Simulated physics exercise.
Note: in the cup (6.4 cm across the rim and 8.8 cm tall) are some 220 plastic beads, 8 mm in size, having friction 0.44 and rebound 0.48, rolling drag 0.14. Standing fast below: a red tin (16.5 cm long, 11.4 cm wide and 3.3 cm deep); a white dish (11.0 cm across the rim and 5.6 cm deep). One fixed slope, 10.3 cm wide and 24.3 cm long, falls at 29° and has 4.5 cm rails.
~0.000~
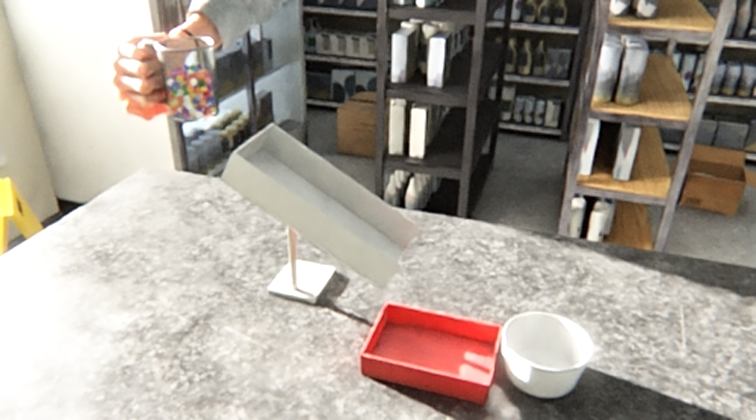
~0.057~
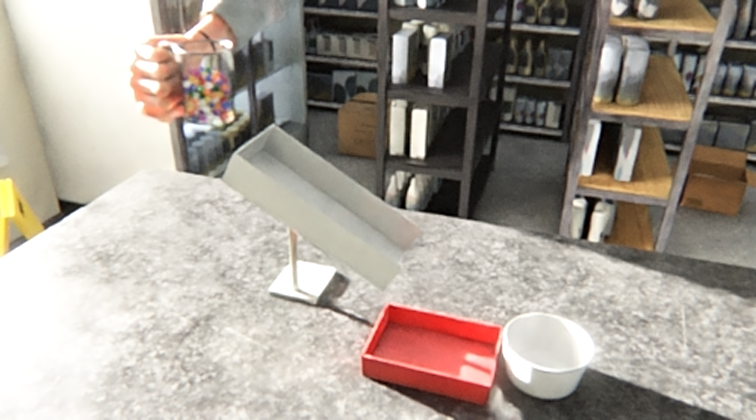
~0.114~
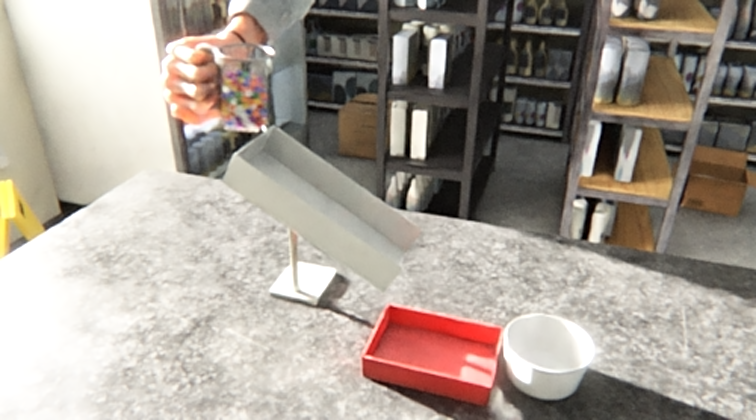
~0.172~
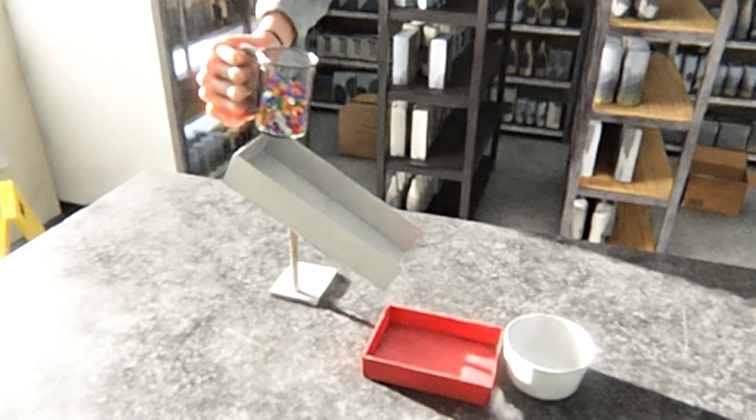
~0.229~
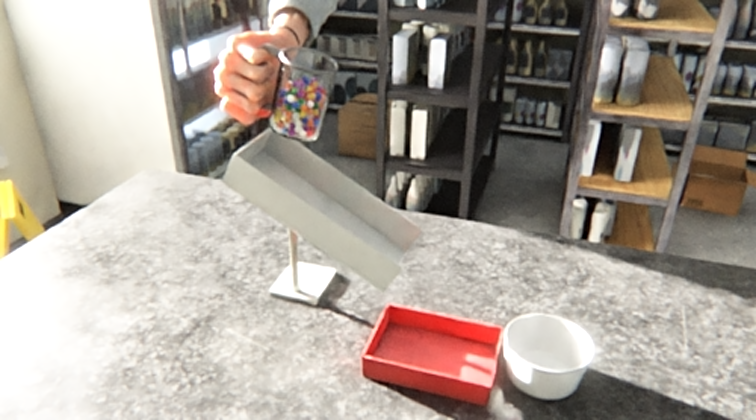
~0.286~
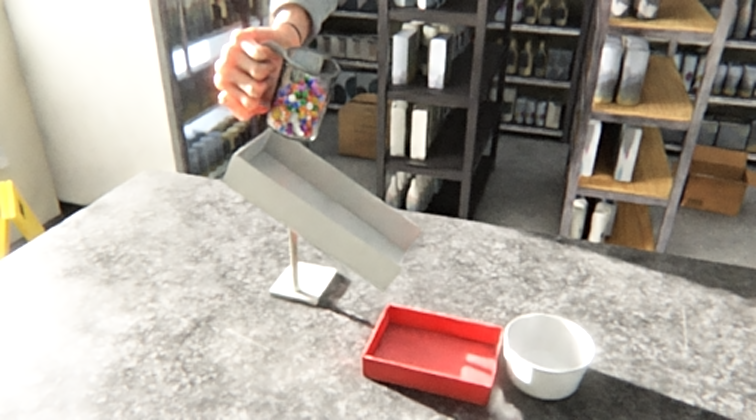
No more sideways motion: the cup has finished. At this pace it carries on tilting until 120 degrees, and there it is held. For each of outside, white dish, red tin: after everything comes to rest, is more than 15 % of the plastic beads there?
Outside: Yes, white dish: No, red tin: Yes.
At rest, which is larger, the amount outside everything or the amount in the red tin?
When it all settles, the bigger part is in the red tin.
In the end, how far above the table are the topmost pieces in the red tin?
Some 2.5 cm.
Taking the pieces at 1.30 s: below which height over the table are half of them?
Height: Roughly 34 cm.
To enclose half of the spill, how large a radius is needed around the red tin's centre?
That works out to roughly 20 cm from the middle.
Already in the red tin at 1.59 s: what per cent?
Some 10 in a hundred by then.
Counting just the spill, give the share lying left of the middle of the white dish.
Share of spill: Approx. 50 %.
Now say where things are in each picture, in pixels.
The first frame shows cup at (187, 62); tilt 0 degrees; moved 0.0 cm; lip at (208, 47); top of the load at (177, 74); red tin at (433, 340); white dish at (547, 340).
The second frame shows cup at (206, 65); tilt 1 degrees; moved 2.3 cm; lip at (227, 50); top of the load at (196, 75).
The third frame shows cup at (245, 72); tilt 5 degrees; moved 7.5 cm; low side right; lip at (269, 57); top of the load at (233, 80).
The fourth frame shows cup at (286, 78); tilt 10 degrees; moved 12.8 cm; low side right; lip at (313, 65); top of the load at (294, 83).
The fifth frame shows cup at (305, 82); tilt 15 degrees; moved 15.1 cm; low side right; lip at (335, 70); top of the load at (295, 86).
The sixth frame shows cup at (306, 83); tilt 21 degrees; moved 15.1 cm; low side right; lip at (337, 74); top of the load at (296, 86); red tin at (435, 341); white dish at (549, 341). It turns about 90 degrees a second.
Then, at 0.68 s, tilt 56 degrees; cup 100 %; middle of all pieces near (293, 103).
After 1.00 s, tilt 85 degrees; cup 100 %; middle of all pieces near (290, 97).
After 1.30 s, tilt 113 degrees; cup 90 %, slope 10 %; middle of all pieces near (304, 111).
Then, at 1.59 s, tilt 120 degrees; red tin 10 %, cup 20 %, slope 60 %, in the air 10 %; middle of all pieces near (380, 228).
By 2.9 s all is still; outside 20 %, white dish 0 %, red tin 75 %, cup 0 %, slope 0 %.
